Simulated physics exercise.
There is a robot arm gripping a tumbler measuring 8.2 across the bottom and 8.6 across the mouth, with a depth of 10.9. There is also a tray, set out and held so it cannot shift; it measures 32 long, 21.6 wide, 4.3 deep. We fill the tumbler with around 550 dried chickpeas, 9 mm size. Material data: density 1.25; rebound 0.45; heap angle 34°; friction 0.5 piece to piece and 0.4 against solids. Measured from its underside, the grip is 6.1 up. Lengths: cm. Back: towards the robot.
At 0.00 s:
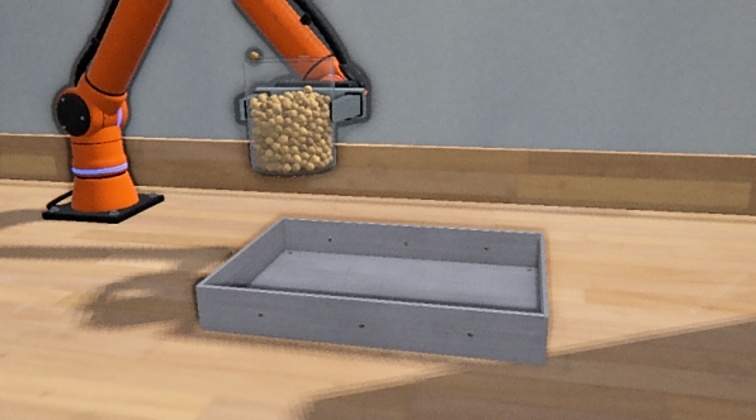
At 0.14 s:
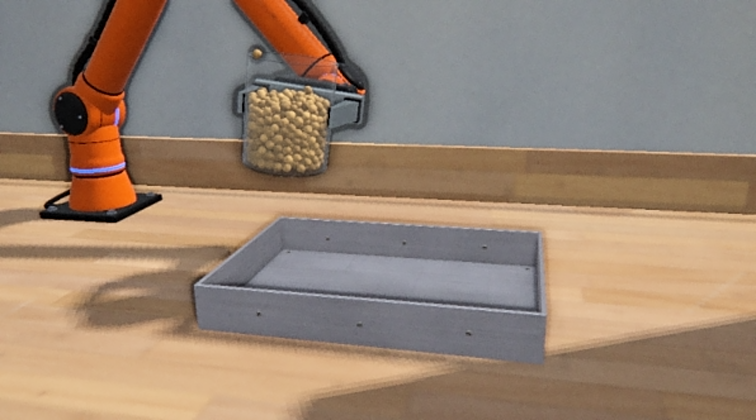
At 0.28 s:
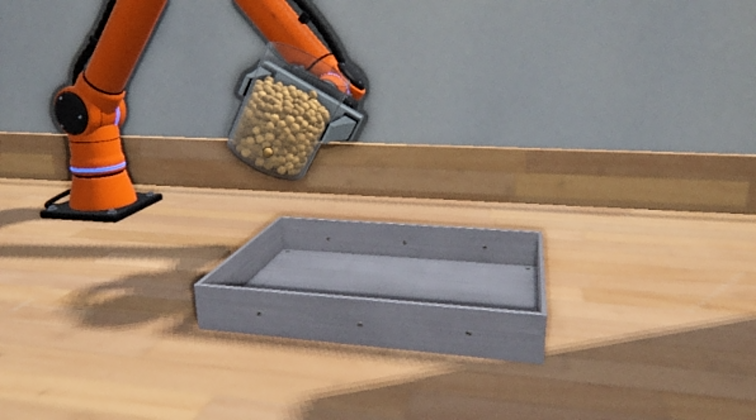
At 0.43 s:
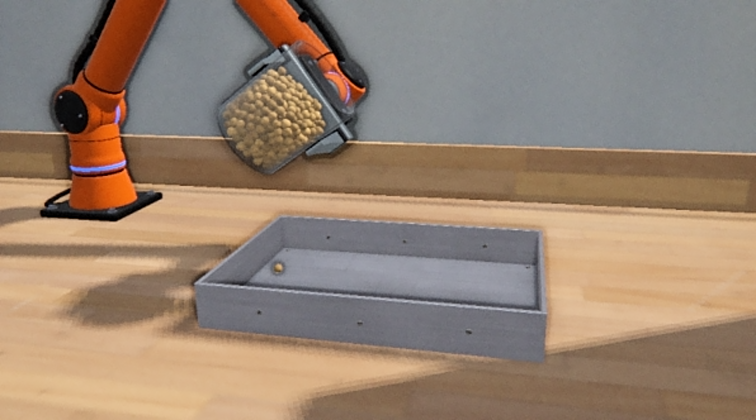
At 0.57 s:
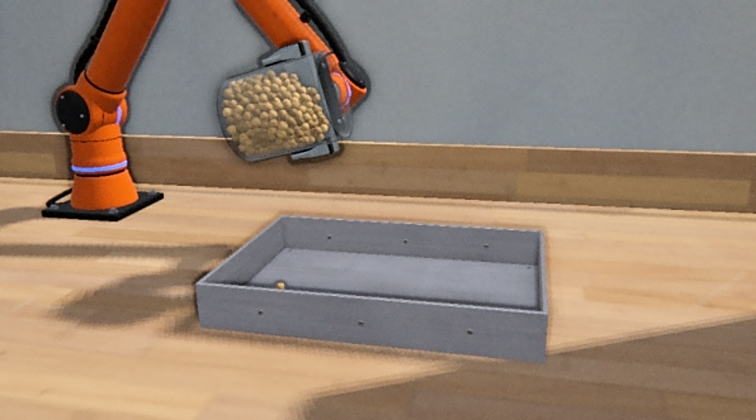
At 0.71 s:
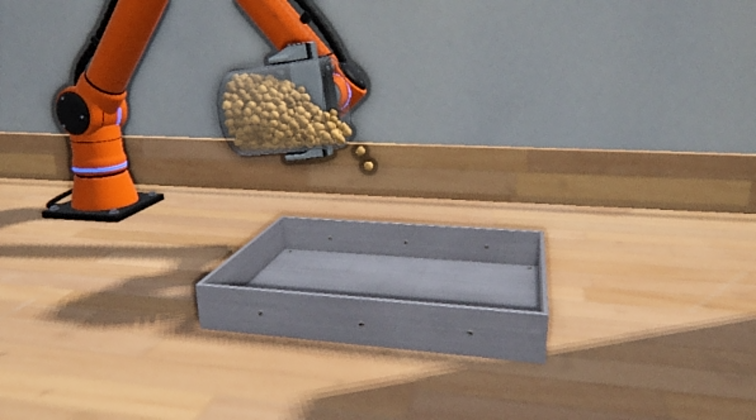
An orange robot arm tipped a clear container packed with chickpeas over onto its side above a gray tray, and one dropped into the tray before a couple more slipped out past the rim.
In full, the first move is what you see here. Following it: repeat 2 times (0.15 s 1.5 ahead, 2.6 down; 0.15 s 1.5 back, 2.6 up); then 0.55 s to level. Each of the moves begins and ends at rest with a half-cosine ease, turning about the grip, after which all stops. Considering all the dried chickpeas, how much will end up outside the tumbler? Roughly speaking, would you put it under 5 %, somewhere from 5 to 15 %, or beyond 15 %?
Roughly, somewhere from 5 to 15 %.
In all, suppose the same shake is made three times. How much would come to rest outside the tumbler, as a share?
Estimate: Around 10 %.
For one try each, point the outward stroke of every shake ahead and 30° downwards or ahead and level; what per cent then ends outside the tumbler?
Near 20 and 35 percent respectively.
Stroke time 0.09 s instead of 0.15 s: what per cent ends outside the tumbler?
It would come to around 20 %.
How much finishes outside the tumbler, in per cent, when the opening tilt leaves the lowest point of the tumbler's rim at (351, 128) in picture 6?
Estimate: About 0 per cent.
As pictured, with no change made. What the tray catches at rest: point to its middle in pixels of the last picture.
Centre estimate: About (391, 290).
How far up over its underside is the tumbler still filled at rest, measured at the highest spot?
Roughly 9.0 cm.
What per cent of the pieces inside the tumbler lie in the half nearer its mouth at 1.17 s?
I'd say close to 35 per cent.
After 1.17 s, tilted 83° forward, highest piece 20 above the table; 529 in the tumbler, 23 in the tray.
After 1.63 s, tilted 31° forward, highest piece 23 above the table; 509 in the tumbler, 42 in the tray, 1 in flight or on a rim.
After 2.06 s, level, highest piece 23 above the table; 509 in the tumbler, 43 in the tray.
After 3.11 s, level, highest piece 23 above the table; 509 in the tumbler, 43 in the tray.
At rest, 509 in the tumbler, 43 in the tray. That is 8 % outside the tumbler.
